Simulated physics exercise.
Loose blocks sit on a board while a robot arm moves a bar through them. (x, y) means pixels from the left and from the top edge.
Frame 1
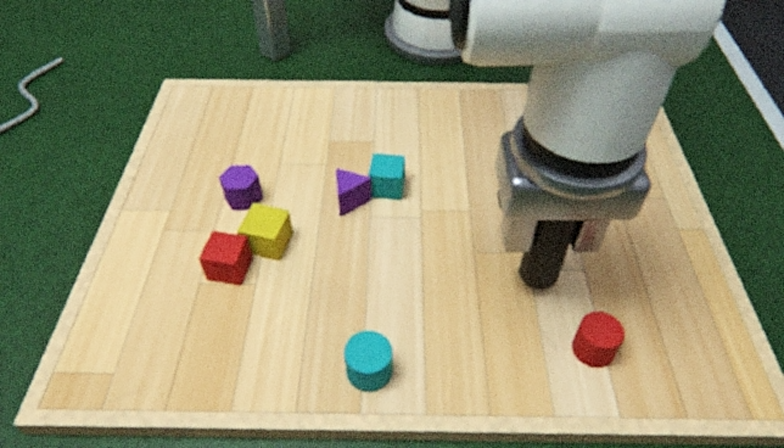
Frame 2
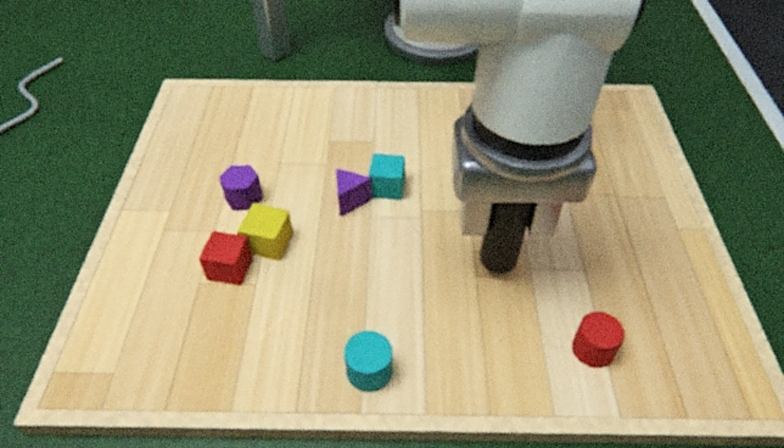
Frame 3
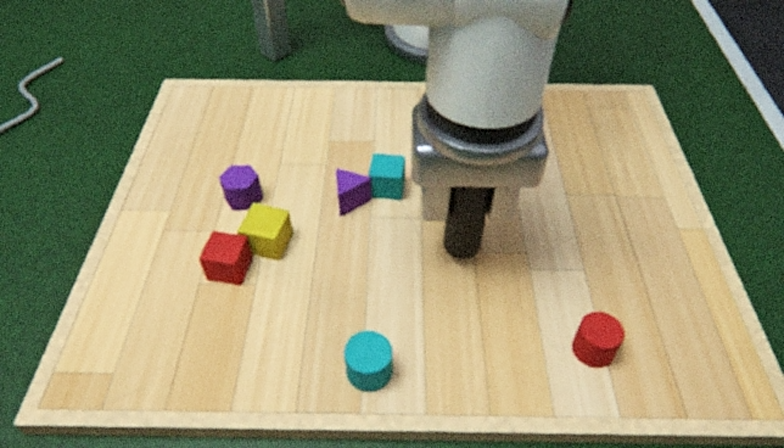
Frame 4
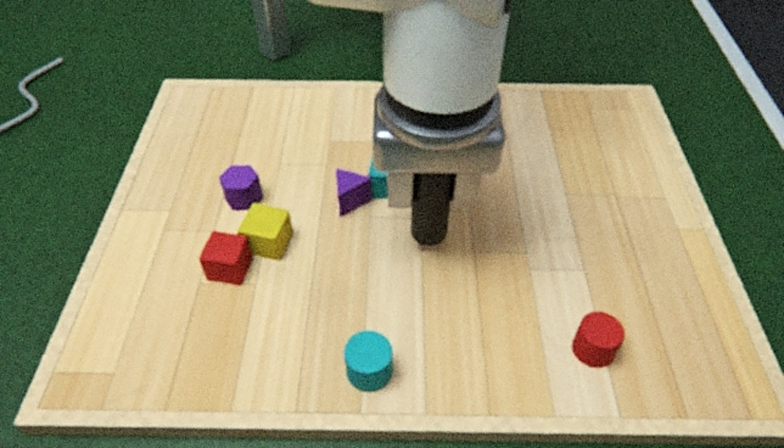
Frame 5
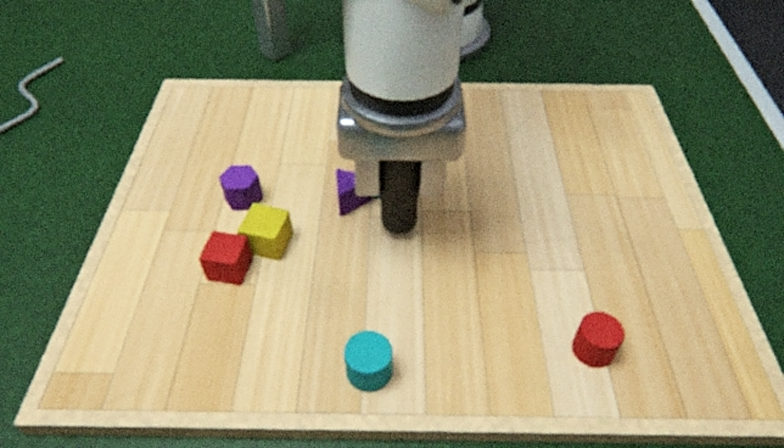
Robot arm sweeping a dark bar leftward above a wooden board of coloured blocks, passing in front of the turquoise square block.
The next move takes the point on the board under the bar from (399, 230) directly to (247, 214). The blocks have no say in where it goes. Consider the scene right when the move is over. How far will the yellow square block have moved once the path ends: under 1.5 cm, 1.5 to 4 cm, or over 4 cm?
Short: Under 1.5 cm.
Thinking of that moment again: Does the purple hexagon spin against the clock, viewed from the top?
In short: No.
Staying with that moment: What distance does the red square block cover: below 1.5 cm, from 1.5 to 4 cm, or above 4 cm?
It travels less than 1.5 cm.
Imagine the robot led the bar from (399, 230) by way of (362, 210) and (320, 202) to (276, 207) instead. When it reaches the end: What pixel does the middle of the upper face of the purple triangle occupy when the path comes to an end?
The middle of its top is at (295, 161).
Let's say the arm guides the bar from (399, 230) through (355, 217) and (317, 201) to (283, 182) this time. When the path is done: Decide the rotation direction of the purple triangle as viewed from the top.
From above, the purple triangle will be seen to turn clockwise.
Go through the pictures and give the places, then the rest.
In the first frame, lower end of the bar (538, 274), tops of blocks, red square block (223, 247), purple hexagon (238, 176), yellow square block (264, 220), purple triangle (349, 180), turquoise square block (387, 165).
In the second frame, bar (498, 259), blocks as before.
In the third frame, bar (462, 245), blocks as before.
In the fourth frame, bar (429, 232), blocks as before.
In the fifth frame, bar (399, 221), red square block (223, 247), purple hexagon (238, 176), yellow square block (264, 220), purple triangle (349, 180), turquoise square block hidden.
The first path, step by step. One third of the way, bar (347, 215); purple triangle (346, 179), turned 15° clockwise.
Two thirds of the way, bar (295, 210); purple triangle (341, 179), turned 40° clockwise.
At the end, bar (245, 205); red square block not moved; purple hexagon (228, 170), turned 30° clockwise; yellow square block (259, 223); purple triangle (341, 179), turned 40° clockwise; turquoise square block not moved.
